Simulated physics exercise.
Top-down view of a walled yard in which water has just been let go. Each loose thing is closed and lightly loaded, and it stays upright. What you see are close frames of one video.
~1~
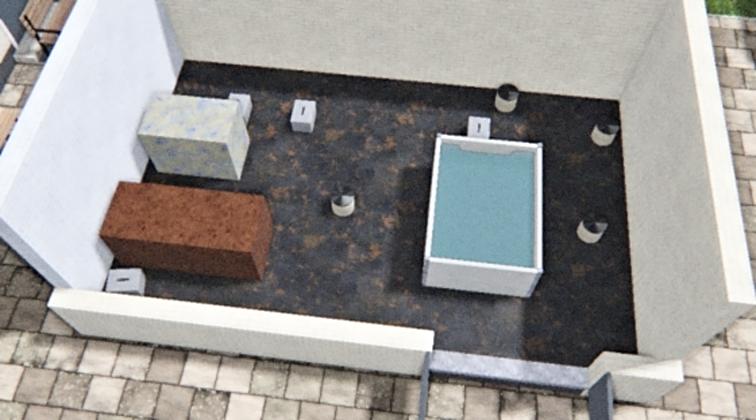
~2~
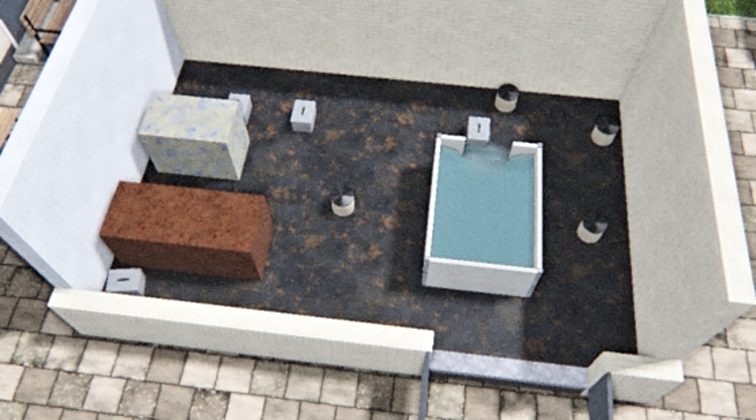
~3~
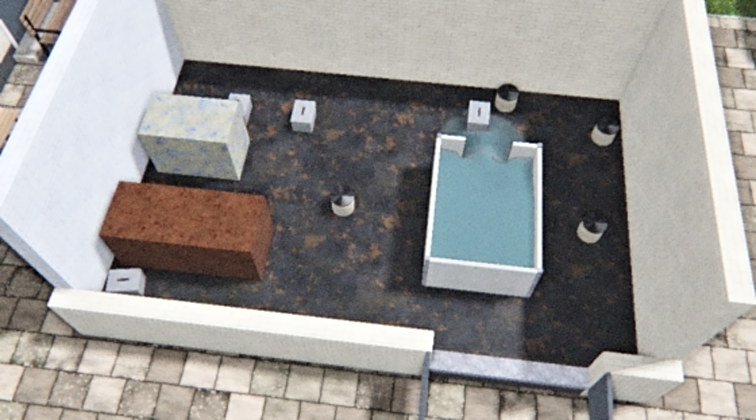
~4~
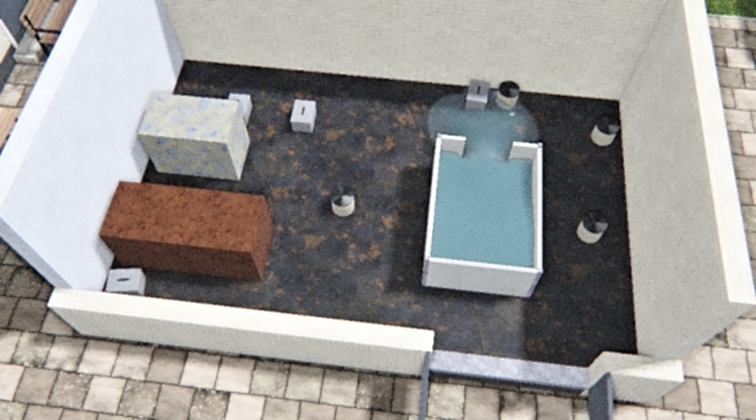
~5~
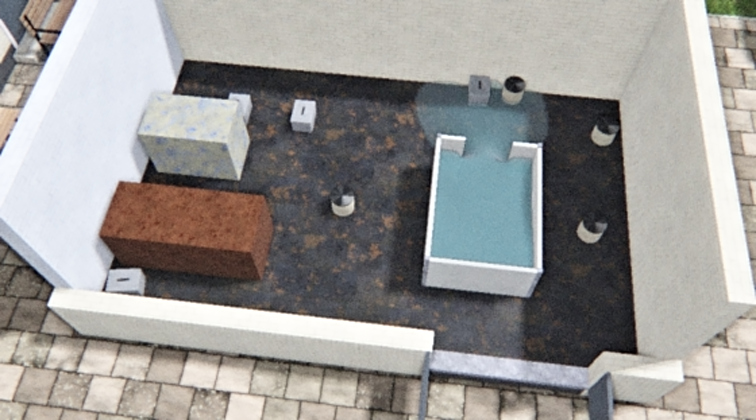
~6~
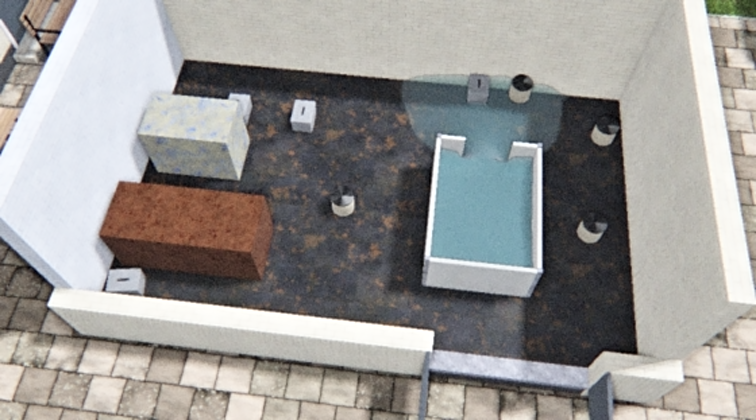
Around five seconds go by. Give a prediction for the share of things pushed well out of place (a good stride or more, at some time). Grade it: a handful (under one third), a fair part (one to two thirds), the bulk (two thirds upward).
The bulk.
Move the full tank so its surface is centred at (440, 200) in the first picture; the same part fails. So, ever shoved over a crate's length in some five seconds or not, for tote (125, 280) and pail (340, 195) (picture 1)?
Going in the order given, the first did not get there and the second did not get there.
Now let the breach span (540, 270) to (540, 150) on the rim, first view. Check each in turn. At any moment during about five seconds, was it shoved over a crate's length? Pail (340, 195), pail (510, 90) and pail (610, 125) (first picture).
Results in order: Stayed within it / moved that far / moved that far.
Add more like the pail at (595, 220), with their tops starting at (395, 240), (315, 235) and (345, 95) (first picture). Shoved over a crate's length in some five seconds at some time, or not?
The answers, in order, are remains nearby, remains nearby and displaced a stride.
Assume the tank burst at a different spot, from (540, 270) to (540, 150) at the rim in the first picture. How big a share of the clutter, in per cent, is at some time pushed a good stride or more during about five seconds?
I'd guess around 80 percent of them.
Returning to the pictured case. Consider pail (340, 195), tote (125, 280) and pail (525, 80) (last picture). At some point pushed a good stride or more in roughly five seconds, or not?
In sequence: Fell short, fell short, covered the distance.
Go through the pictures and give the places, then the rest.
In the first frame, a tote at (479, 128) rests on the ground; a pail at (508, 92) rests on the ground; 0 of 8 have shifted.
In the second frame, a tote at (479, 128), on the bottom; a pail at (508, 92) rests on the ground; 0 of 8 have shifted.
In the third frame, a tote at (479, 112), on the bottom, close to its start; a pail at (508, 92), on the bottom; 1 of 8 have shifted.
In the fourth frame, a tote at (479, 90) rests on the ground, a stride from its start; a pail at (509, 89) rests on the ground, close to its start; 2 of 8 have shifted.
In the fifth frame, a tote at (480, 85) rests on the ground, a stride from its start; a pail at (515, 84), afloat, close to its start; 2 of 8 have shifted.
In the sixth frame, a tote at (479, 84) floats, a stride from its start; a pail at (523, 82), afloat, close to its start; 2 of 8 have shifted.
A moment on, 2 of 8 are well off their spots; 2 afloat.
Next, 3 of 8 are well off their spots; 2 afloat.
Later, 6 of 8 are well off their spots; 6 afloat.
In the end, 6 of 8 are well off their spots, and 6 have been at some point; 4 afloat.
